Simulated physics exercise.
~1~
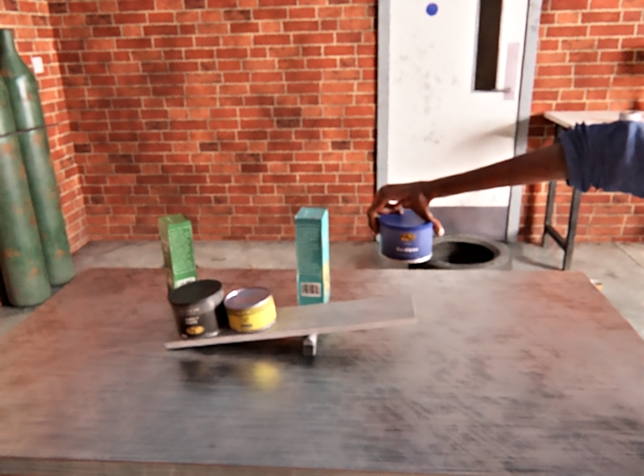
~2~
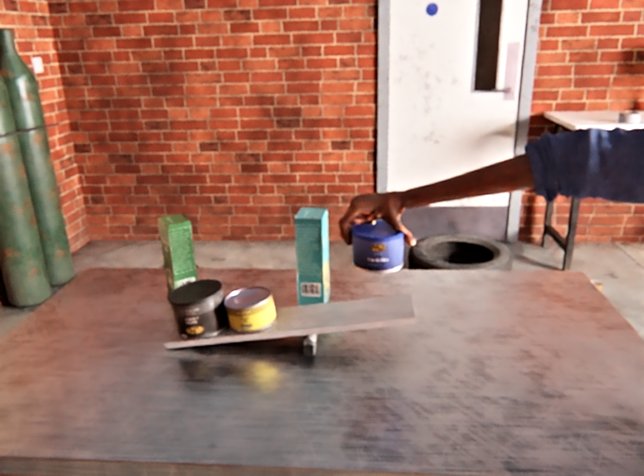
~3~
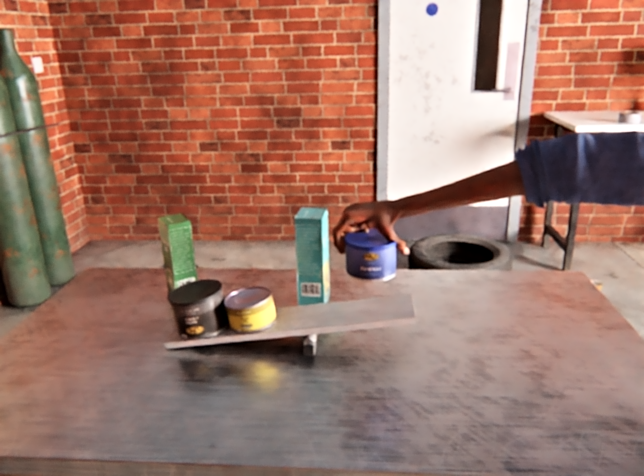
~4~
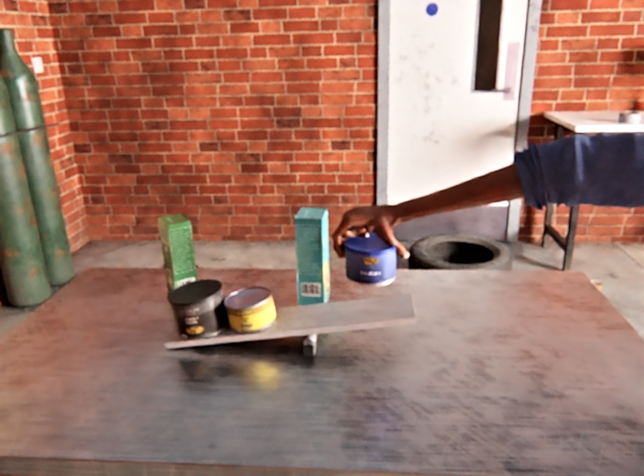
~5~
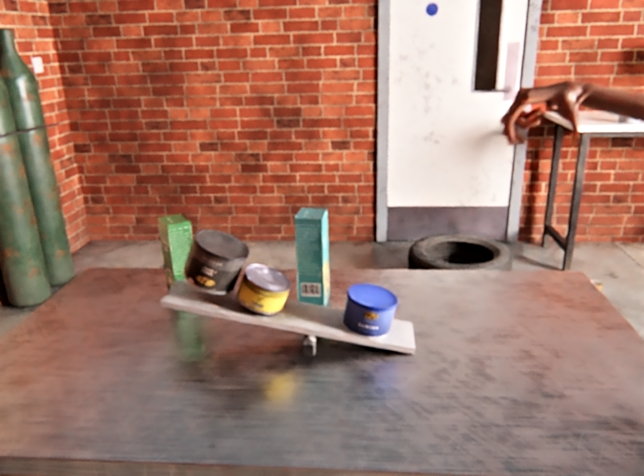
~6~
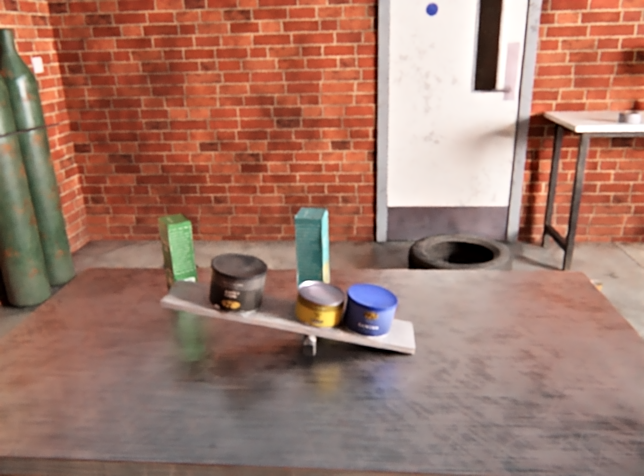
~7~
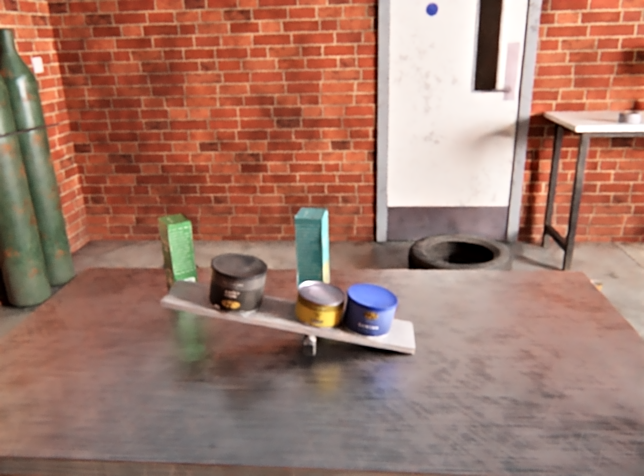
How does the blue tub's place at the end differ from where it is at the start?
At the start the blue tub is held in the air by the hand, beyond the right end of the plank's upper side. At the end it sits lower and a little further left, resting on the lowered right end of the plank.
